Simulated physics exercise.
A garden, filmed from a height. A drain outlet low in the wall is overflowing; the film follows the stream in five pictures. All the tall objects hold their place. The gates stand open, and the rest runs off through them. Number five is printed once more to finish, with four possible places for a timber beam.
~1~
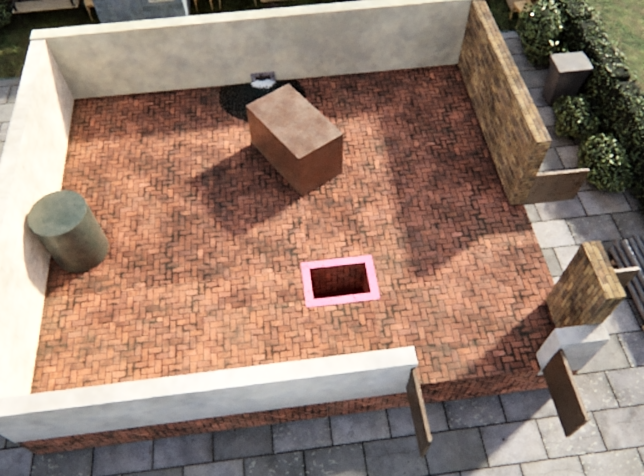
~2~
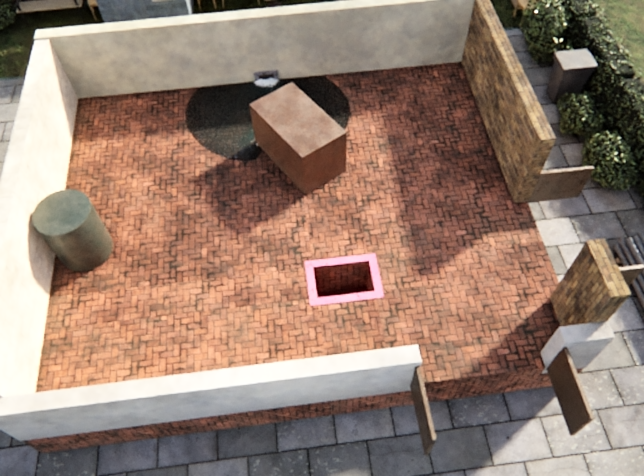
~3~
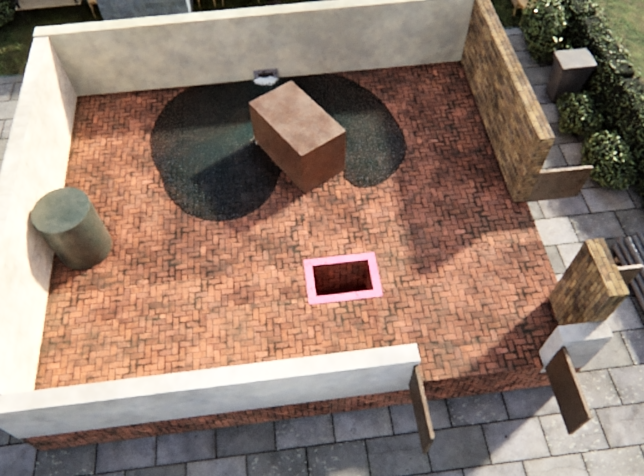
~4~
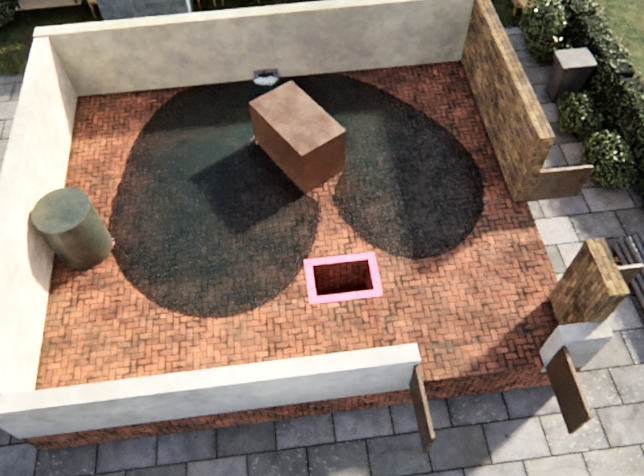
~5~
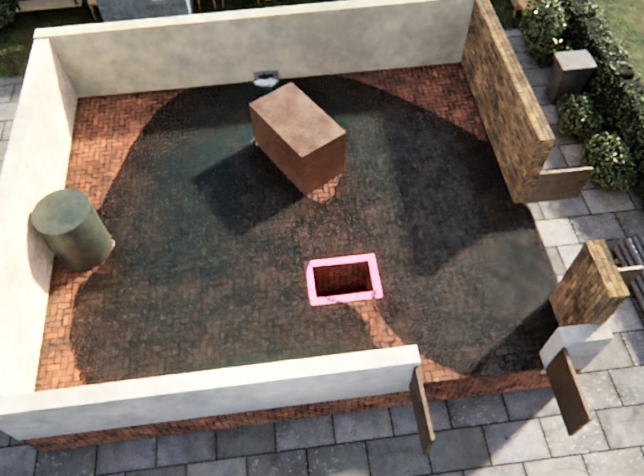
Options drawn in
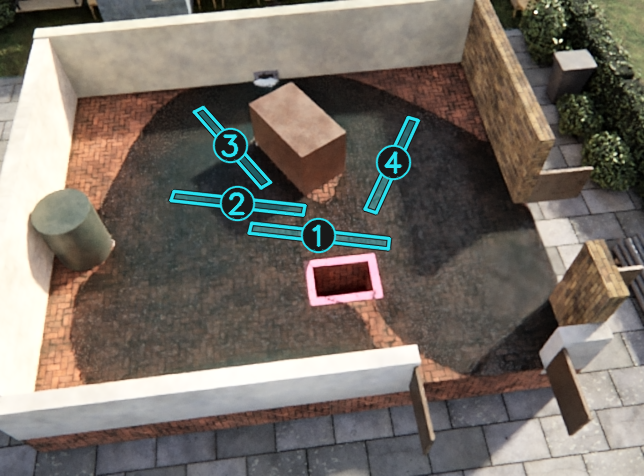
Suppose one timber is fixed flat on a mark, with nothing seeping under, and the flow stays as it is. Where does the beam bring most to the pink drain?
Best: 4.
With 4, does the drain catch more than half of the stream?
No.
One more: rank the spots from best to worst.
The order is 4, 3, 2, 1.
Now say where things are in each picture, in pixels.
In the first picture, outfall at (263, 78); pink drain at (340, 281); open gate at (527, 250); open gate at (472, 362); front seen at (237, 115), 3 % of the ground wet; pink drain still dry.
In the second picture, front seen at (243, 156), 10 % of the ground wet; pink drain still dry.
In the third picture, front seen at (207, 213), 22 % of the ground wet; pink drain still dry.
In the fourth picture, front seen at (201, 310), 45 % of the ground wet; pink drain still dry.
In the fifth picture, front seen at (543, 304), 73 % of the ground wet; pink drain taking water.
On the marked copy, 1 from (250, 228) to (388, 243); 2 from (172, 195) to (304, 210); 3 from (198, 109) to (265, 185); 4 from (370, 210) to (413, 118).
With 1, about 4 % of the stream goes into the pink drain, about 96 % out by the gates.
With 2, about 8 % of the stream goes into the pink drain, about 92 % out by the gates.
With 3, about 16 % of the stream goes into the pink drain, about 82 % out by the gates.
With 4, about 28 % of the stream goes into the pink drain, about 72 % out by the gates.
